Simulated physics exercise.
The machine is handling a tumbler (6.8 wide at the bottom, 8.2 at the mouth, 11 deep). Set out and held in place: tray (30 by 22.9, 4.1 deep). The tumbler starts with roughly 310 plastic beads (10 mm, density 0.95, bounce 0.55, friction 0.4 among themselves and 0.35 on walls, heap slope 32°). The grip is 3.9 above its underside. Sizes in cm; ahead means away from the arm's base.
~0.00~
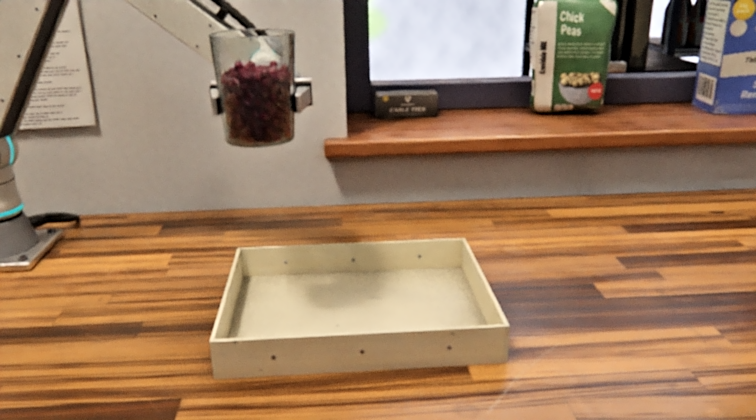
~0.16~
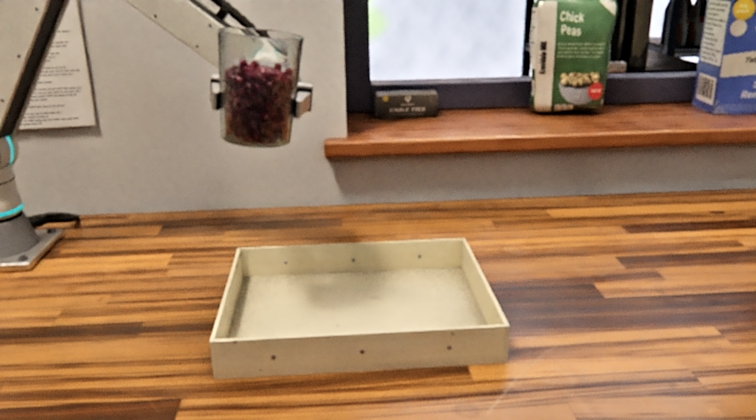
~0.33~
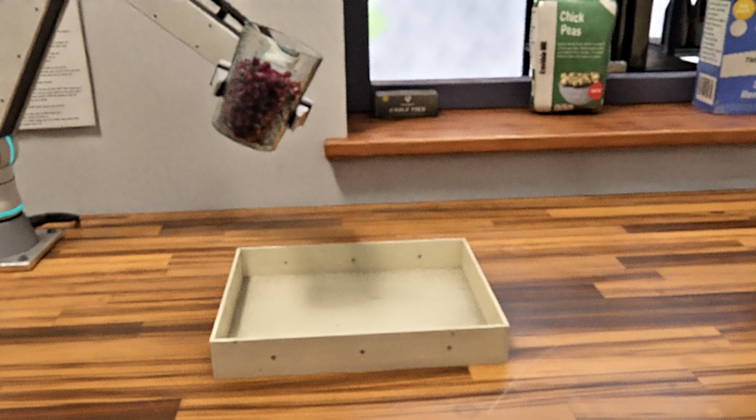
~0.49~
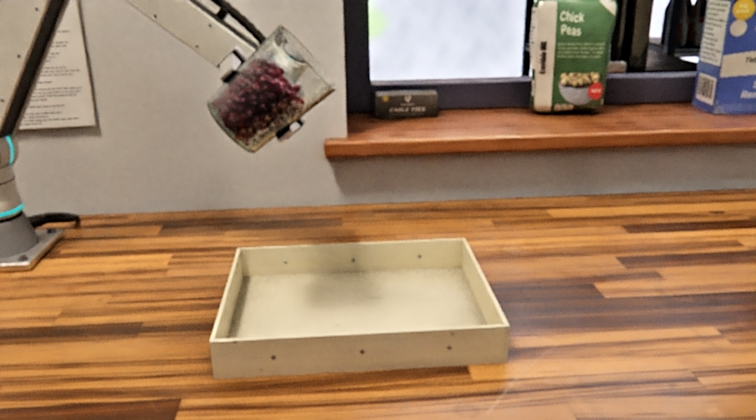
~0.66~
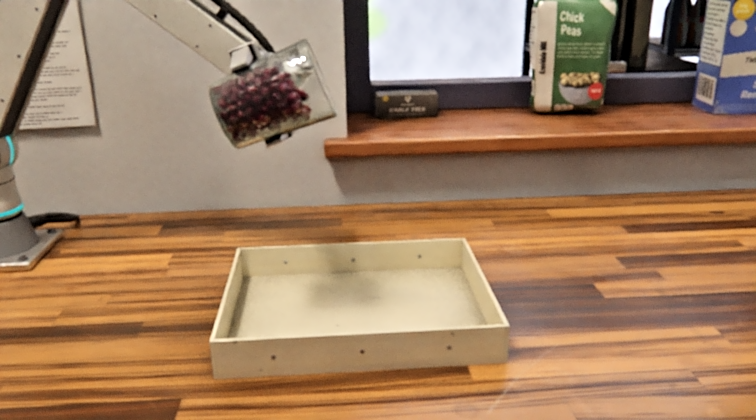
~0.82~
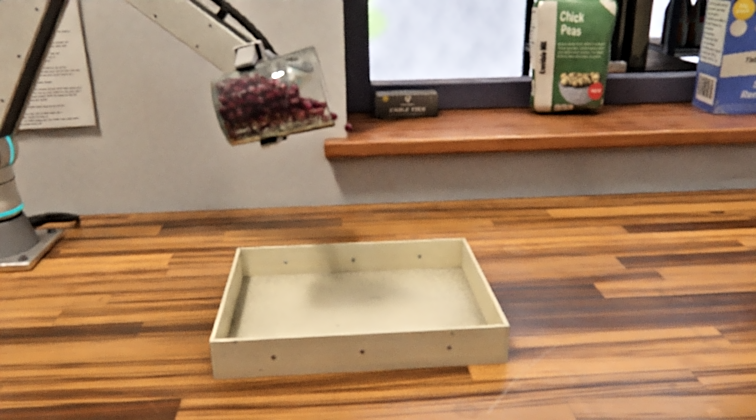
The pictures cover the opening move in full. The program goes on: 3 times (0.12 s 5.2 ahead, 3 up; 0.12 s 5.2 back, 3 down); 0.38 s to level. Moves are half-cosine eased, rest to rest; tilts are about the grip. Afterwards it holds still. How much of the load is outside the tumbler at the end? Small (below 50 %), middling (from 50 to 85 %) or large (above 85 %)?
A large share, above 85 %, ends outside the tumbler.
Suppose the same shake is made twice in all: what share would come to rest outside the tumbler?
In that case some 90 per cent.
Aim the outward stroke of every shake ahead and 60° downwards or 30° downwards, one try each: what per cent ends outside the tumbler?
Some 35 and 55 per cent.
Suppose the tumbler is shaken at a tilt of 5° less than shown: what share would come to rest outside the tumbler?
Then about 90 per cent.
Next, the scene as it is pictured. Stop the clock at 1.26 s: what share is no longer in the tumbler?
About 85 per cent by then.
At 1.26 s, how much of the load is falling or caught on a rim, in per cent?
About 8 per cent.
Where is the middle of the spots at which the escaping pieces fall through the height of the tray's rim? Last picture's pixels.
Around (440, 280).
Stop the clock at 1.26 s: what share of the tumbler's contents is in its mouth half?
About 90 per cent.
By 1.26 s, tilted 77° forward, highest piece 27 above the table; 218 in the tray, 46 in the tumbler, 19 on the table or floor, 23 in flight or on a rim.
By 1.70 s, tilted 48° forward, highest piece 28 above the table; 251 in the tray, 40 on the table or floor, 13 in the tumbler, 2 in flight or on a rim.
By 2.12 s, level, highest piece 24 above the table; 253 in the tray, 40 on the table or floor, 13 in the tumbler.
By 3.17 s, level, highest piece 24 above the table; 253 in the tray, 40 on the table or floor, 13 in the tumbler.
Final count, 253 in the tray, 40 on the table or floor, 13 in the tumbler. That is 96 % outside the tumbler.
